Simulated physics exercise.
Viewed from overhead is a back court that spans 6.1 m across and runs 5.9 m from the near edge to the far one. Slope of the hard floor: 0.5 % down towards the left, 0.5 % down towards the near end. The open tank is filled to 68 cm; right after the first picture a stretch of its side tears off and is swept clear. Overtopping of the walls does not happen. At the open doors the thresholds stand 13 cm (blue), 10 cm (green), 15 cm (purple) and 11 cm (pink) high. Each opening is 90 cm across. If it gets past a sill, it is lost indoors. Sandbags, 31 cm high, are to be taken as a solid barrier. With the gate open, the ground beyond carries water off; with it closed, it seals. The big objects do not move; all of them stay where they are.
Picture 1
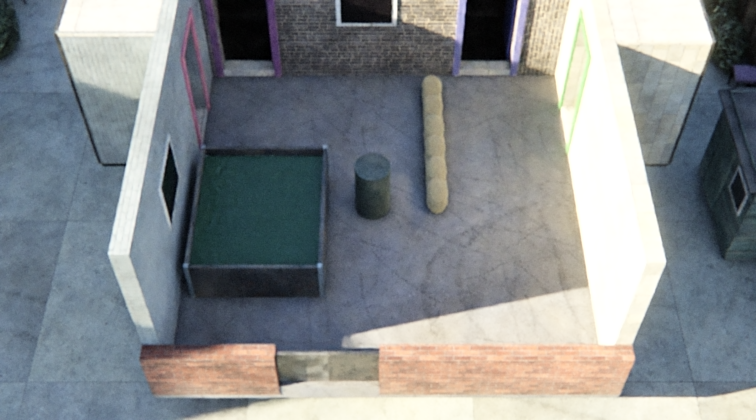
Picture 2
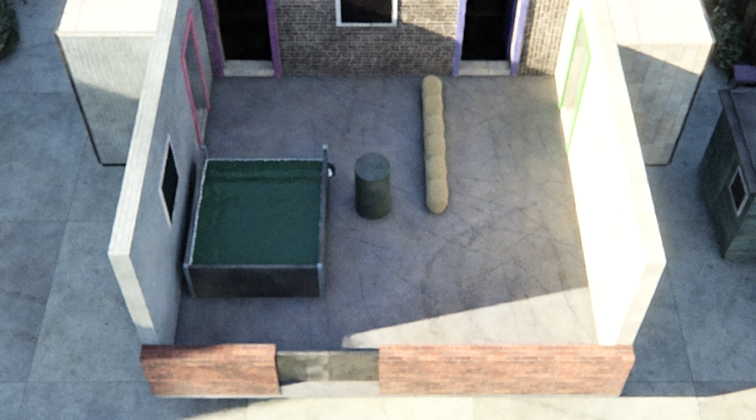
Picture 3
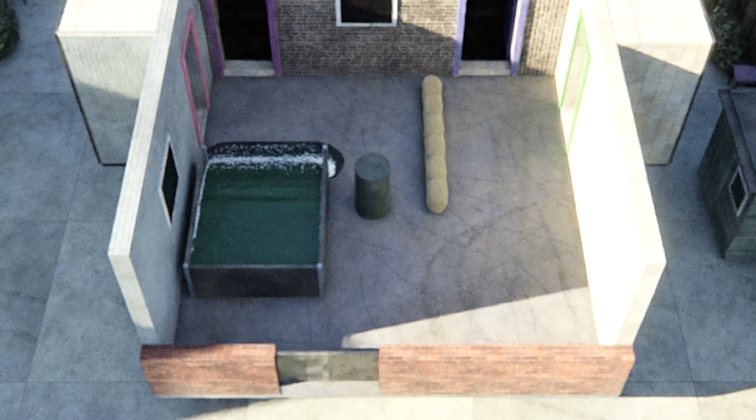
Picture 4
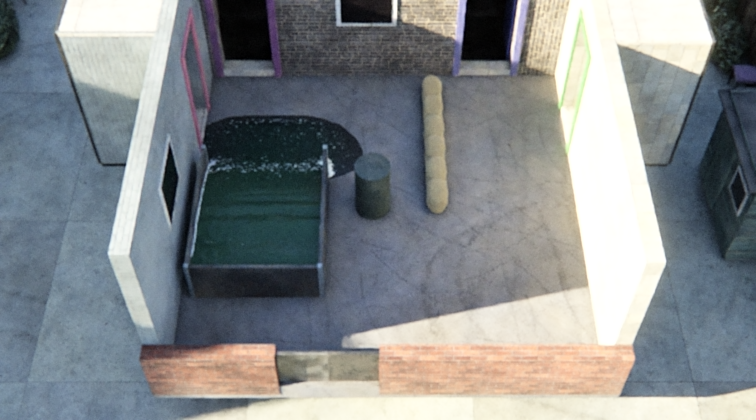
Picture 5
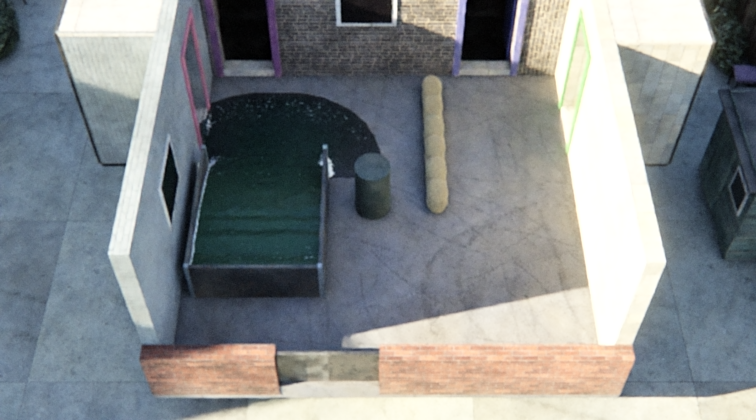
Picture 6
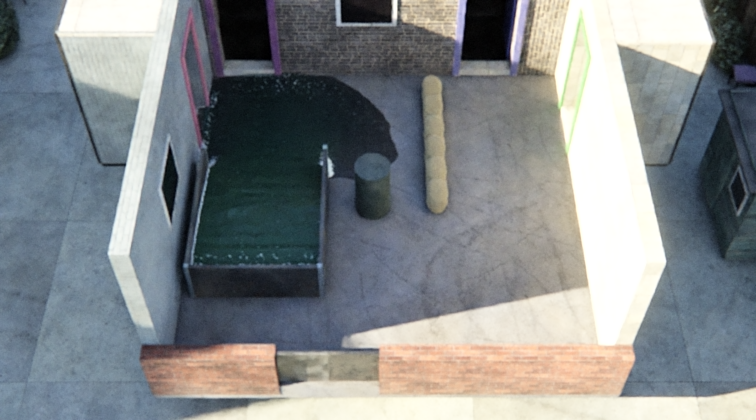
At the start, an open tank of dark green water sits still in a walled court, beside a gray cylinder and a long tan barrier. Its far side opens and water pours out, foaming, then spreads across the floor in a widening dark sheet toward the back wall and behind the cylinder.
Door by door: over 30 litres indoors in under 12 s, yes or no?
Blue door: No, green door: No, purple door: Yes, pink door: Yes.
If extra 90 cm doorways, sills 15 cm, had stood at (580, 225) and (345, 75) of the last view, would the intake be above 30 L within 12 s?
The first doorway stays inside and the second goes beyond.
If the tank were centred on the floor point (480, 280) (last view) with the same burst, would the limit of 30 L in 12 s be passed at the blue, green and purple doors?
Well, against that limit, at blue it's too much, at green it's too much, and at purple it's within bounds.
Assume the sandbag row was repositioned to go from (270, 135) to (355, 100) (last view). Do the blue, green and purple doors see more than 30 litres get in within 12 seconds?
So blue comes out low enough, green comes out too high and purple comes out too high.
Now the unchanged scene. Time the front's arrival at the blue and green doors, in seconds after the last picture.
Blue: 1.2 s; green: 2.2 s.
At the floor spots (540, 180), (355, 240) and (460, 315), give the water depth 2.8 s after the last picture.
0, 0 and 0 cm, respectively.
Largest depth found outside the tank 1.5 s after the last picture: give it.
About 44 cm at most.
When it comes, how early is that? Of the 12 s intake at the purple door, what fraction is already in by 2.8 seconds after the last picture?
I'd say close to 95 percent.
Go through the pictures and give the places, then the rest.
The open tank at (259, 207) is whole and still, 68 cm deep, in the first frame.
Water pours out on the open tank's far side and has run 1.0 m, to (331, 174); typically 9 cm deep outside, 68 cm at the open tank's back, in the second frame.
Water pours out on the open tank's far side and has run 1.2 m, to (339, 160); typically 12 cm deep outside, 68 cm at the open tank's back, in the third frame.
Water pours out on the open tank's far side and has run 1.6 m, to (351, 141); typically 10 cm deep outside, 68 cm at the open tank's back, in the fourth frame.
Water pours out on the open tank's far side and has run 2.0 m, to (209, 108); typically 9 cm deep outside, 65 cm at the open tank's back, in the fifth frame.
The front is at (234, 76), 2.5 m from the gap on the open tank's far side; 6.2 m2 of floor is under water; 58 cm left at the back of the open tank, in the sixth frame.
Then, 0.7 s after the last picture water covers 25 % of the floor and is deepest (45 cm) near (223, 81); blue door not reached, green door not reached, purple door 41 cm at the sill, 80 L in, pink door 19 cm at the sill, 7 L in.
Then, 1.5 s after the last picture water covers 30 % of the floor and is deepest (44 cm) near (210, 103); blue door 7 cm at the sill, 0 L in, green door not reached, purple door 40 cm at the sill, 239 L in, pink door 18 cm at the sill, 31 L in.
Then, 2.8 s after the last picture water covers 40 % of the floor and is deepest (30 cm) near (417, 95); blue door 7 cm at the sill, 0 L in, green door 11 cm at the sill, 1 L in, purple door 23 cm at the sill, 383 L in, pink door 23 cm at the sill, 85 L in.
Then, 6.3 s after the last picture water covers 90 % of the floor and is deepest (15 cm) near (593, 370); blue door 2 cm at the sill, 0 L in, green door 5 cm at the sill, 3 L in, purple door 10 cm at the sill, 404 L in, pink door 8 cm at the sill, 141 L in.
Then, 11.3 s after the last picture water covers 90 % of the floor and is deepest (13 cm) near (179, 316); blue door 1 cm at the sill, 0 L in, green door 2 cm at the sill, 3 L in, purple door 10 cm at the sill, 404 L in, pink door 9 cm at the sill, 142 L in.
